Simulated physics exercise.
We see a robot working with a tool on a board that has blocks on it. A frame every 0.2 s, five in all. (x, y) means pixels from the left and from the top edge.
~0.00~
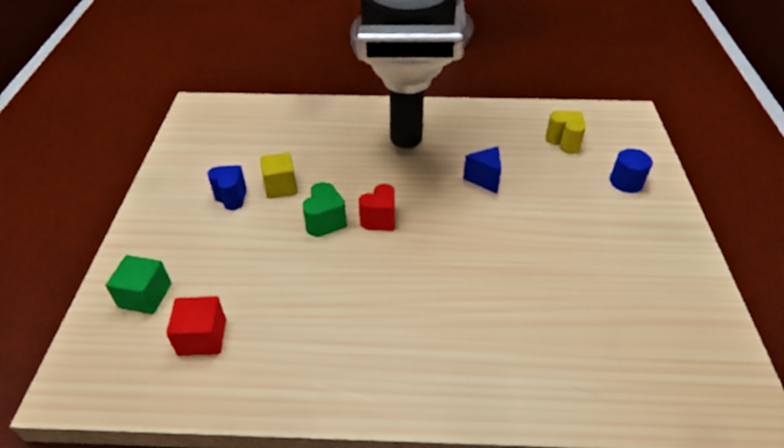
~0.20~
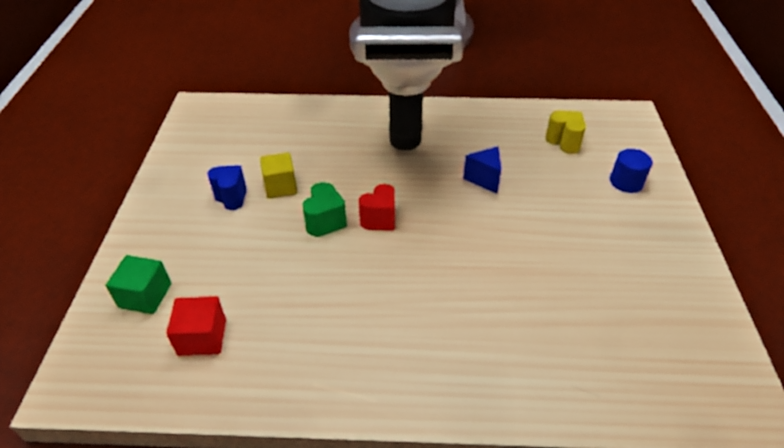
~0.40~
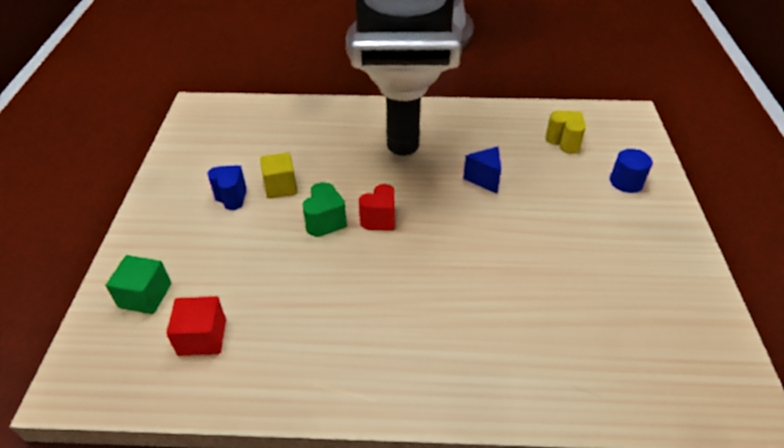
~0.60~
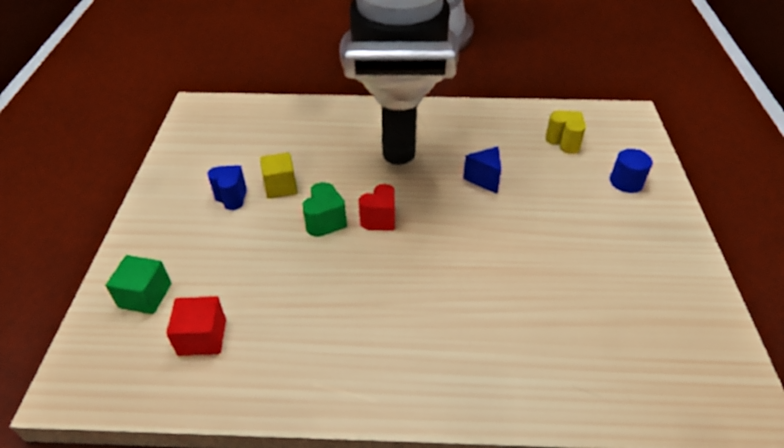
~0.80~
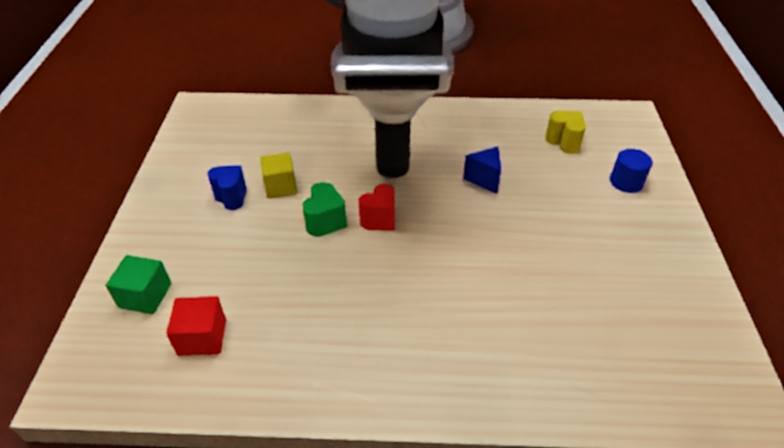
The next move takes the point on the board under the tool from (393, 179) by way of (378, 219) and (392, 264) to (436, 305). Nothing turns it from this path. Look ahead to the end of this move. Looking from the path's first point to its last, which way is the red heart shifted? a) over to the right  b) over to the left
a (over to the right)
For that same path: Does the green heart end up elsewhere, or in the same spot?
At the moment the path ends, the green heart still stands where it did.
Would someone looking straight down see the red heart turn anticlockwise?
The answer is no.
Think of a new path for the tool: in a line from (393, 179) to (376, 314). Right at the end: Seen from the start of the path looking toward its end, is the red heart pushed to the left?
Going by the path, no.
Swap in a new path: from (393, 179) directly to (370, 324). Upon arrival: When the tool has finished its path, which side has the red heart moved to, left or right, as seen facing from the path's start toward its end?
Right.
What follows on the original path. One third of the way, tool (378, 208); red heart (371, 224).
Two thirds of the way, tool (392, 254); red heart (364, 261), turned 75° clockwise.
At the end, tool (437, 294); green heart unmoved; red heart (366, 264), turned 95° clockwise.
